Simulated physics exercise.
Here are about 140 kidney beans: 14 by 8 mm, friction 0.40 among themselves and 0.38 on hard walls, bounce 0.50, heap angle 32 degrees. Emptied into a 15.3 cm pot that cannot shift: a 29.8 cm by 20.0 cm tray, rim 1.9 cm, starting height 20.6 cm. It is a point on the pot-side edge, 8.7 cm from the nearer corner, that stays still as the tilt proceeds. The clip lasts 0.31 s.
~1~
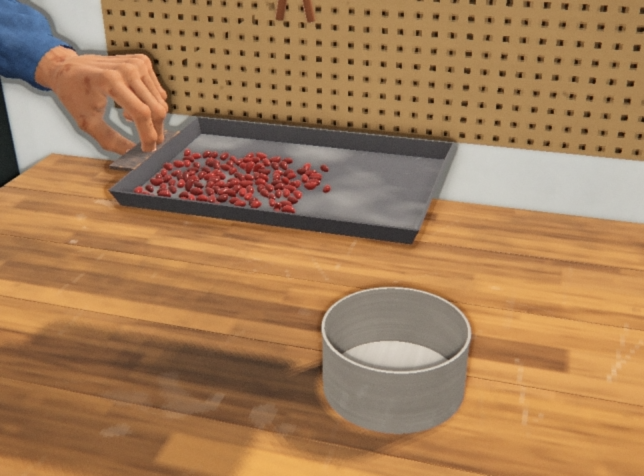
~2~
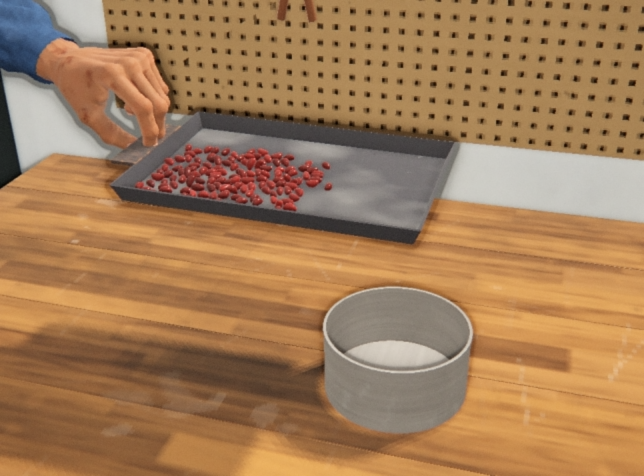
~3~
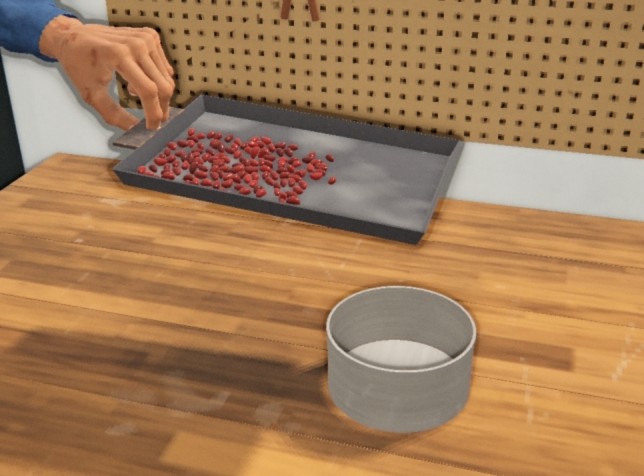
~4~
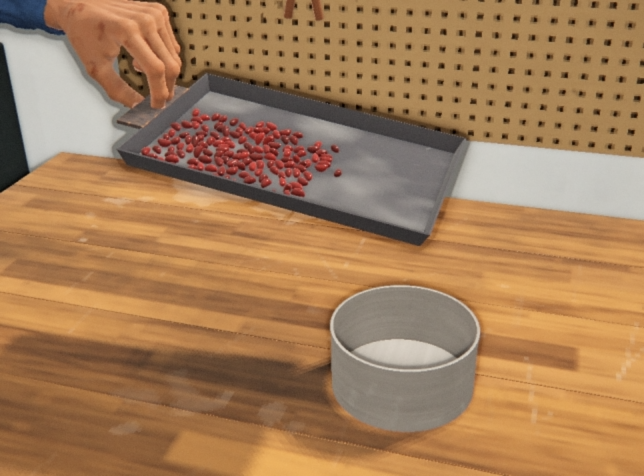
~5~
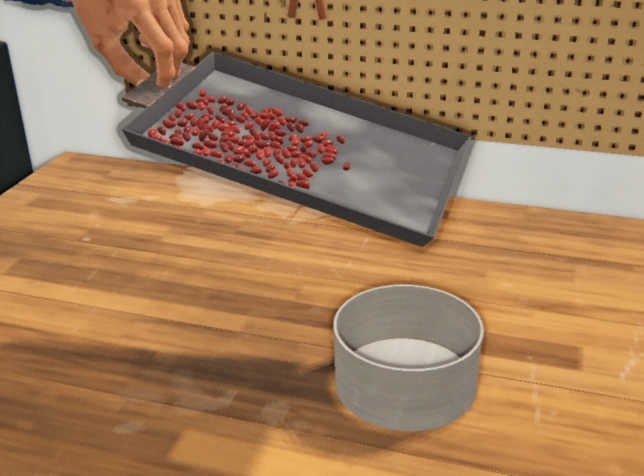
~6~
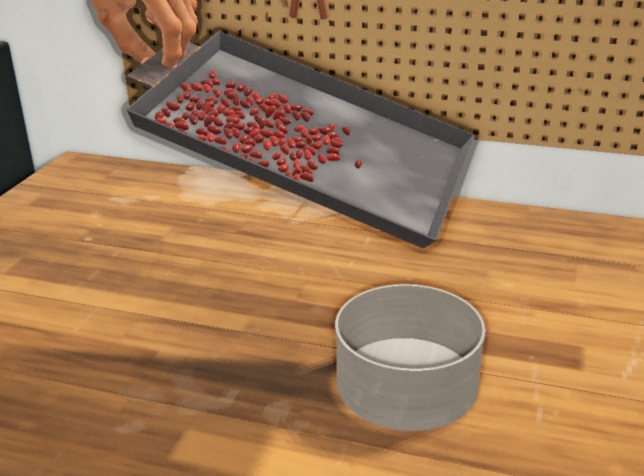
On a wooden workbench before a pegboard, a dark tray of red beans lies flat behind an empty-looking round grey pot. A hand at the tray's left end lifts that side steadily, slanting the tray down to the right, while the beans stay clustered toward the raised end.
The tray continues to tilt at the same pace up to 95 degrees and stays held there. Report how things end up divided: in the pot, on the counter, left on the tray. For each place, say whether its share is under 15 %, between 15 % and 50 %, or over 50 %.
Pot: Going to get a middle portion; counter: Going to get the main portion; tray: Going to get a small portion.
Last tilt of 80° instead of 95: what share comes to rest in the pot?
Share in the pot: Around 35 %.
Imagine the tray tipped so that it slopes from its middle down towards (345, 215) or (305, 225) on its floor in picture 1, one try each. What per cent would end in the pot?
Approximately 60 percent, then 65 percent.
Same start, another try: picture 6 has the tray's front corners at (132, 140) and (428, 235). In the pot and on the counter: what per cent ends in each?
Pot 65 % / counter 35 %.
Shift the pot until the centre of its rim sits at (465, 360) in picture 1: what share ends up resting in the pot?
With the pot there, close to 95 per cent.
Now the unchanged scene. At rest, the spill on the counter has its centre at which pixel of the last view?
Around (581, 453).
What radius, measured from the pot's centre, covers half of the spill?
Close to 22 cm, give or take.
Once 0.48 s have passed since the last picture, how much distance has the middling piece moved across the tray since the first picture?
Roughly 20 cm.
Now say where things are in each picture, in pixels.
In the first frame, tray tilt 0 degrees, front corners at (119, 188) and (412, 226); middle of the pieces at (234, 182); pot at (396, 327).
In the second frame, tray tilt 1 degrees, front corners at (120, 183) and (414, 226); middle of the pieces at (236, 178).
In the third frame, tray tilt 5 degrees, front corners at (123, 167) and (418, 227), lowest corner right front; middle of the pieces at (239, 167).
In the fourth frame, tray tilt 10 degrees, front corners at (127, 148) and (423, 229), lowest corner right front; middle of the pieces at (244, 153).
In the fifth frame, tray tilt 14 degrees, front corners at (132, 128) and (428, 230), lowest corner right front; middle of the pieces at (249, 139).
In the sixth frame, tray tilt 19 degrees, front corners at (137, 109) and (430, 232), lowest corner right front; middle of the pieces at (254, 126); pot at (410, 324).
Then, 0.48 s after the last picture, tilt 55 degrees; the tray holds 85 %, the pot 0 %.
Then, 0.80 s after the last picture, tilt 79 degrees; the tray holds 25 %, the pot 10 %.
Then, 1.22 s after the last picture, tilt 95 degrees; the tray holds 0 %, the pot 30 %.
In the end, pot 30 %, counter 70 %, tray 0 %.
